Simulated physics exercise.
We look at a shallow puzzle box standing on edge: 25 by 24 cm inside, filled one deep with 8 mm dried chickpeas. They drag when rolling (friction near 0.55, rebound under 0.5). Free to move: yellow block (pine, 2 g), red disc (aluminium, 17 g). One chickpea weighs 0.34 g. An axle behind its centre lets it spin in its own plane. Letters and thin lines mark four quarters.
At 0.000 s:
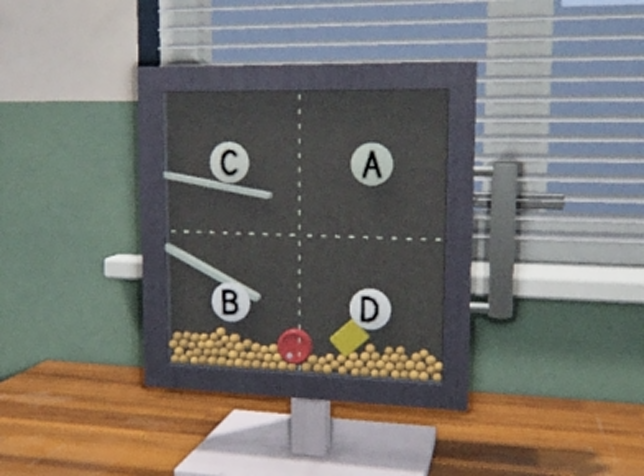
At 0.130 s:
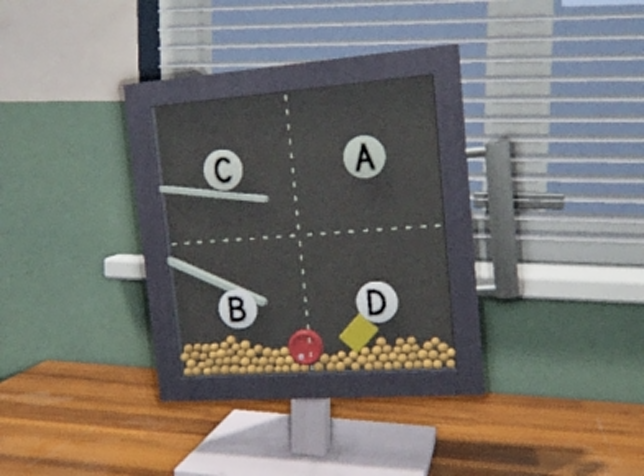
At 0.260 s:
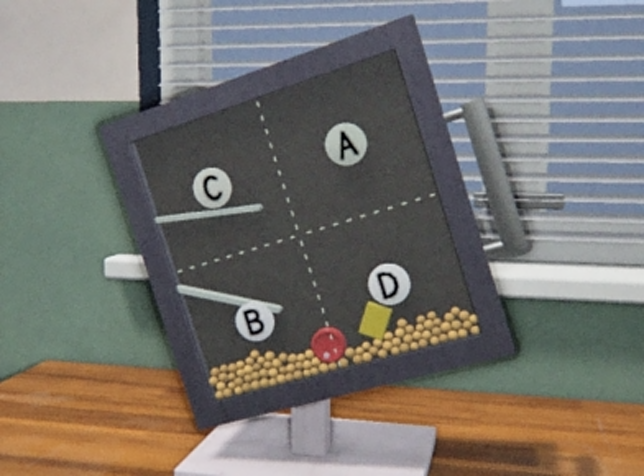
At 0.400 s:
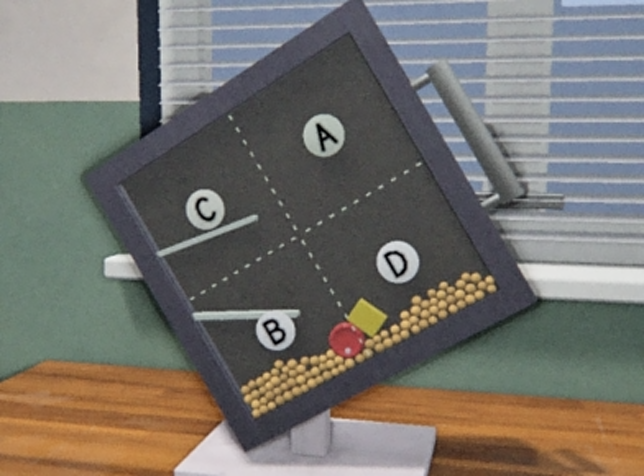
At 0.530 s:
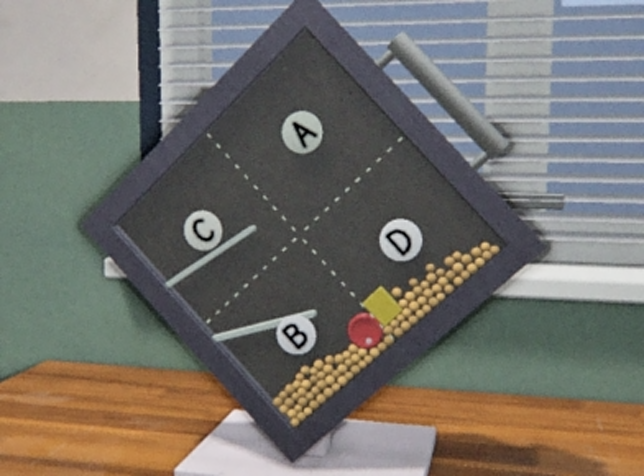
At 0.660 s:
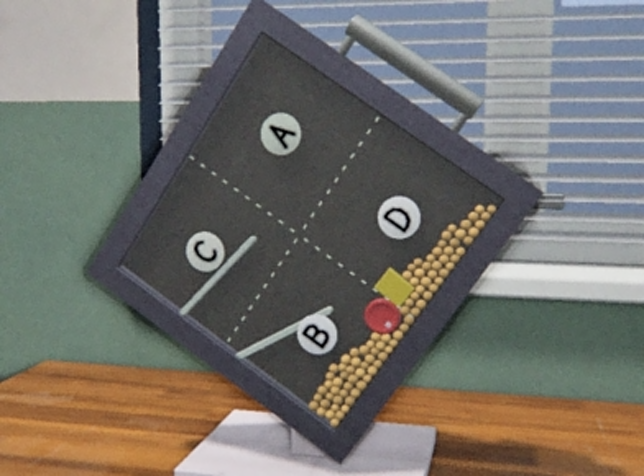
The clip opens on a level, dark-framed square box on a stand, with small tan balls lining its bottom around a red disc and a yellow block. The box turns steadily anticlockwise onto a corner and beyond, while the balls, disc and block shift rightward, banked along the now steeply sloping side.
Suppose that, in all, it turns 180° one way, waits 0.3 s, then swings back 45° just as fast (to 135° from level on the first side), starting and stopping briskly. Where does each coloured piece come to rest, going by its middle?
Red disc: B, yellow block: B.
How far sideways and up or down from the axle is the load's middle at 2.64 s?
Some 5 cm right and 2 cm below.
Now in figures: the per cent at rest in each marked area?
Quarter A: 10; quarter B: 55; quarter C: 35; quarter D: 0.
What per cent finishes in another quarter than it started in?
About 65 per cent.
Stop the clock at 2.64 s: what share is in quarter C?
Roughly 25 per cent.
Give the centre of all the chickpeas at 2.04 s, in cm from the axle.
About 7 cm right and 4 cm above.
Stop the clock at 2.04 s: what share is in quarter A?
Some 10 per cent.
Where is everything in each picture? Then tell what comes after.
The first frame shows level; about 90 chickpeas; chickpeas centred (295, 358); top one (221, 332); yellow block (350, 338) tilted 43°; red disc (295, 347); A (372, 164), B (231, 302), C (229, 163), D (370, 309).
The second frame shows turned 6° anticlockwise; chickpeas centred (307, 359); top one (436, 342).
The third frame shows turned 18° anticlockwise; chickpeas centred (333, 356); top one (456, 312); wall ends (258, 208), (279, 310).
The fourth frame shows turned 31° anticlockwise; chickpeas centred (356, 349); top one (466, 278); yellow block (367, 318) tilted 33°; red disc (347, 341).
The fifth frame shows turned 44° anticlockwise; chickpeas centred (373, 340); top one (485, 247).
The sixth frame shows turned 56° anticlockwise; chickpeas centred (393, 325); top one (492, 209); yellow block (395, 288) tilted 37°; red disc (383, 316); A (281, 134), B (317, 334), C (205, 252), D (399, 218).
By 2.04 s, it stands 180° anticlockwise; the chickpeas' middle is 7 cm right of and 4 cm above the centre; A 10 %, B 80 %, C 15 %; yellow block in B; red disc in B.
By 2.64 s, it stands 158° anticlockwise; the chickpeas' middle is 5 cm right of and 2 cm below the centre; A 20 %, B 55 %, C 25 %; yellow block in B; red disc in B.
By 2.95 s, it stands 135° anticlockwise; the chickpeas' middle is 5 cm right of and 5 cm below the centre; A 10 %, B 55 %, C 30 %; yellow block in B; red disc in B.
At rest by 3.7 s, it stands 135° anticlockwise; A 10 %, B 55 %, C 35 %, D 0 %; yellow block in B; red disc in B.
